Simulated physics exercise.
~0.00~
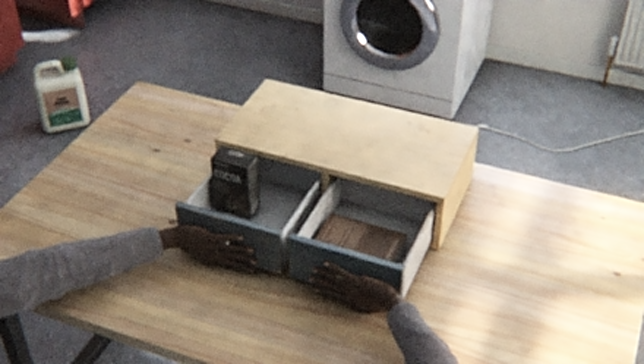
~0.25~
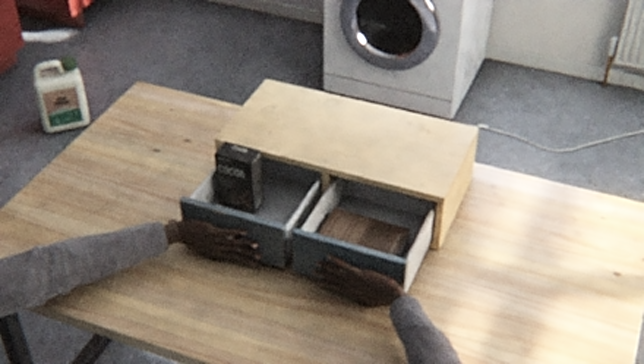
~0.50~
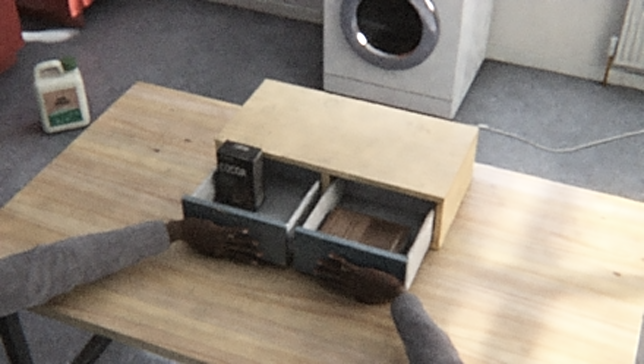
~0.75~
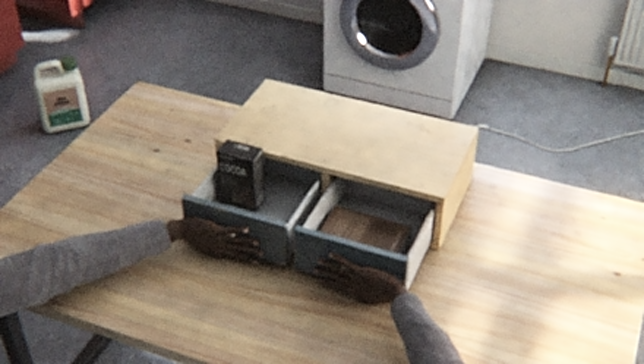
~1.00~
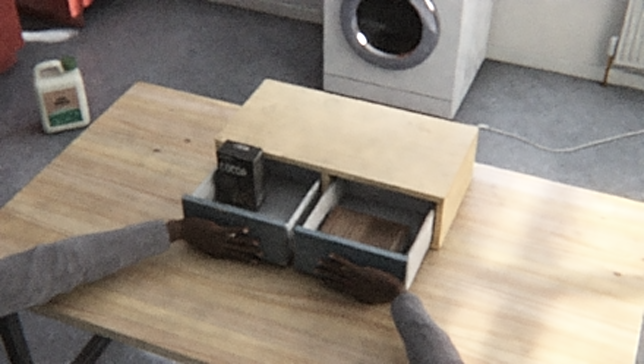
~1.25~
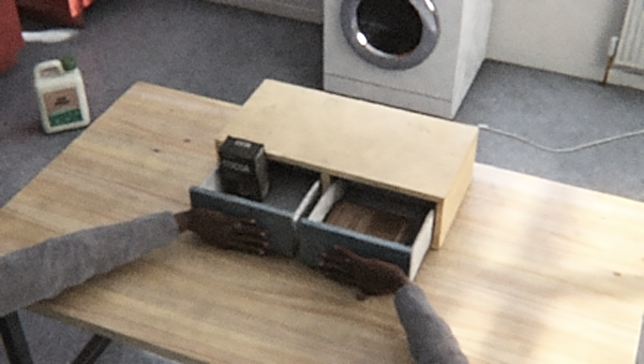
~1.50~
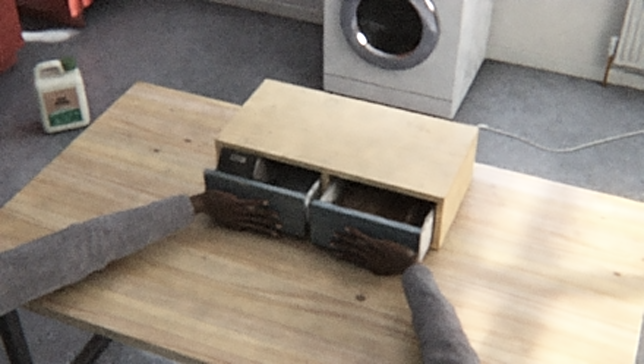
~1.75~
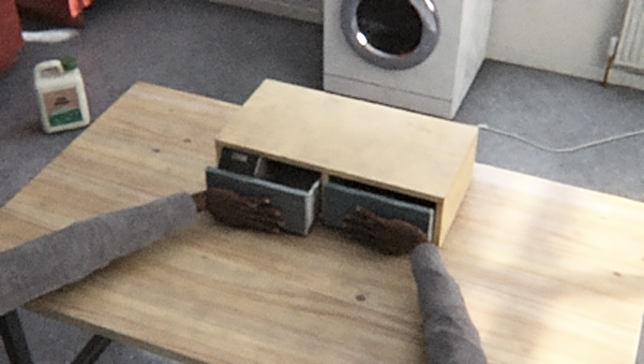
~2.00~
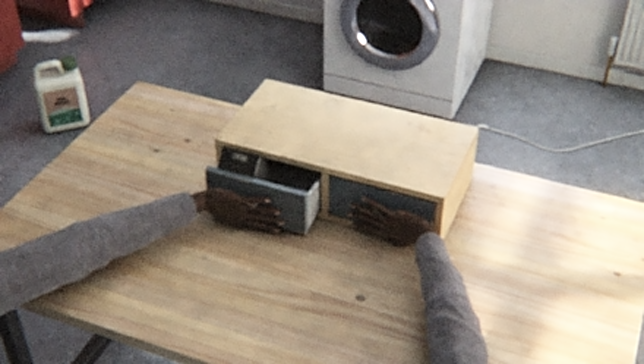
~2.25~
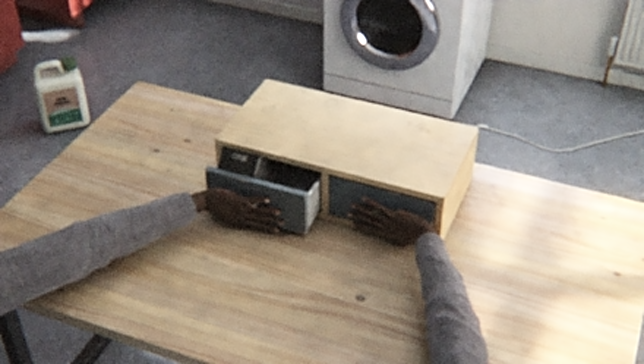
Two hands pushing in the drawers of a small wooden chest, the left staying ajar with a tilted black packet, the right closing flush.
